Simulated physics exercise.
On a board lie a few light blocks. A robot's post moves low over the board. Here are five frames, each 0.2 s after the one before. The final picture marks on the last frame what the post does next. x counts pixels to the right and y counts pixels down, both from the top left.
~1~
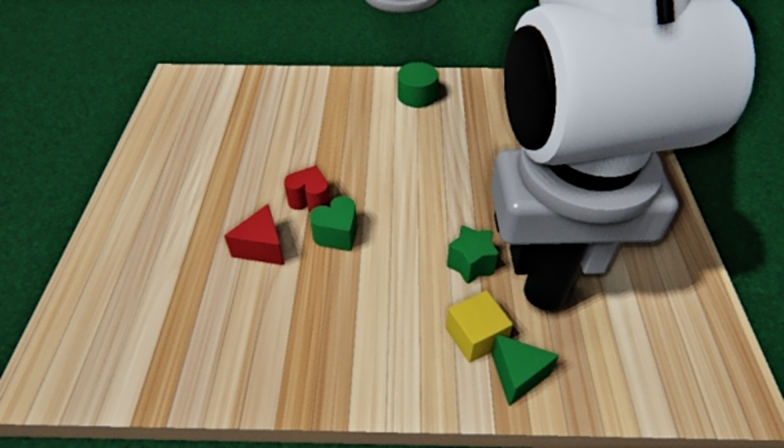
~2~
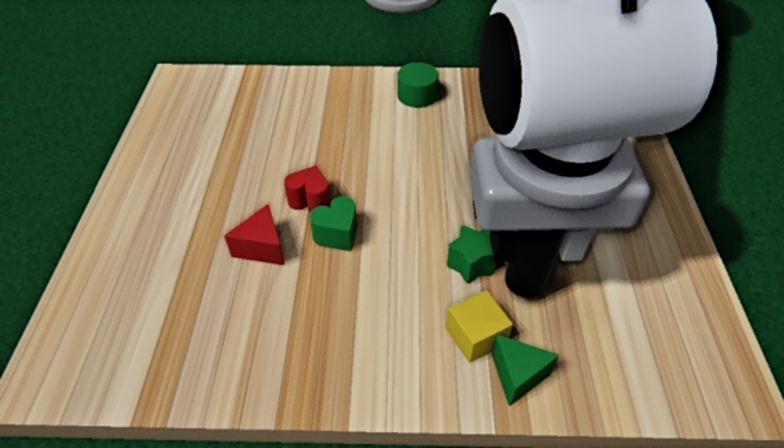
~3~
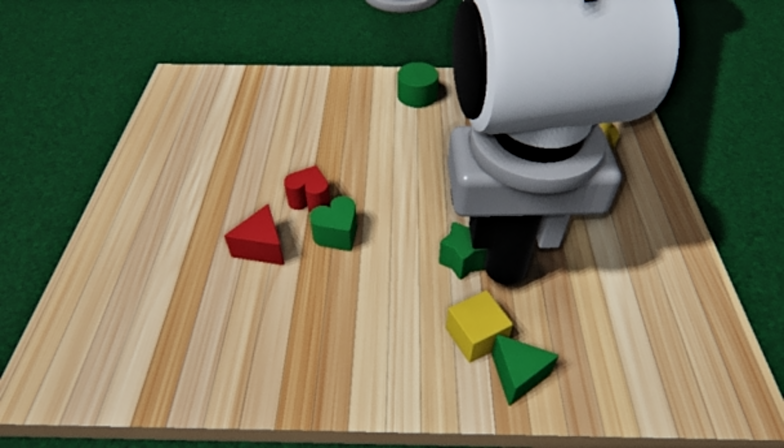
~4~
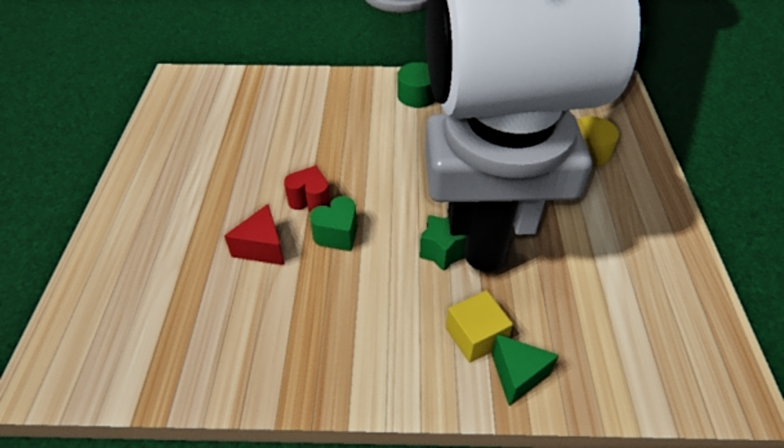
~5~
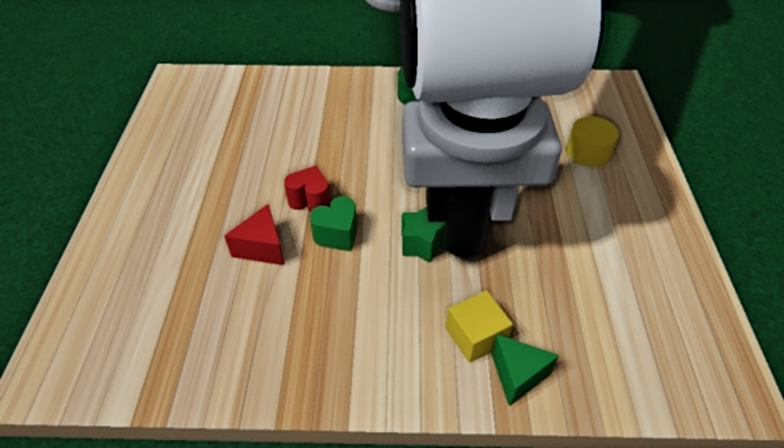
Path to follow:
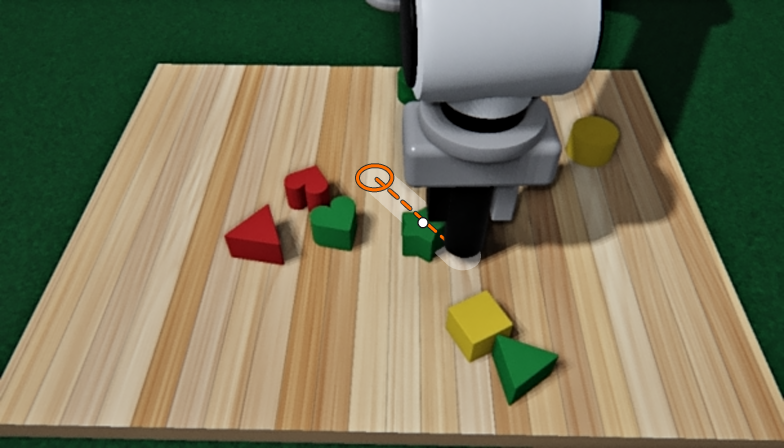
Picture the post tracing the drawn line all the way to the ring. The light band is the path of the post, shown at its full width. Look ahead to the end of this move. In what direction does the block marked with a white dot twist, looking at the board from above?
It goes anticlockwise.
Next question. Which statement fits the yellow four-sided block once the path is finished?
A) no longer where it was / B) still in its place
B (still in its place)
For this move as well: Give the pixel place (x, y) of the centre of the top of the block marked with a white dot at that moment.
The spot you're after is about (389, 209) in the image.
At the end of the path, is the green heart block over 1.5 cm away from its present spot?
Final answer: No.
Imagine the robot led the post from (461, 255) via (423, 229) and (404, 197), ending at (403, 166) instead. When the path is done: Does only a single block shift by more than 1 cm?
Yes.
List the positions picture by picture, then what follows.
The first frame shows lower end of the post (545, 293), tops of blocks, green heart block (335, 213), green star block (475, 243), yellow four-sided block (480, 316).
The second frame shows post (525, 281), blocks as before.
The third frame shows post (505, 269), green star block (466, 238).
The fourth frame shows post (484, 256), green star block (445, 230).
The fifth frame shows post (463, 243), green heart block (335, 213), green star block (423, 223), yellow four-sided block (480, 316).
The drawn path runs in a line from (461, 255) to (375, 178); the dot is on the green star block.
On the path given first. One third of the way, post (431, 215); green star block (397, 213), turned 55° anticlockwise.
Two thirds of the way, post (401, 189); green star block (389, 209), turned 85° anticlockwise.
At the end, post (374, 166); green heart block not moved; green star block (389, 209), turned 85° anticlockwise; yellow four-sided block not moved.
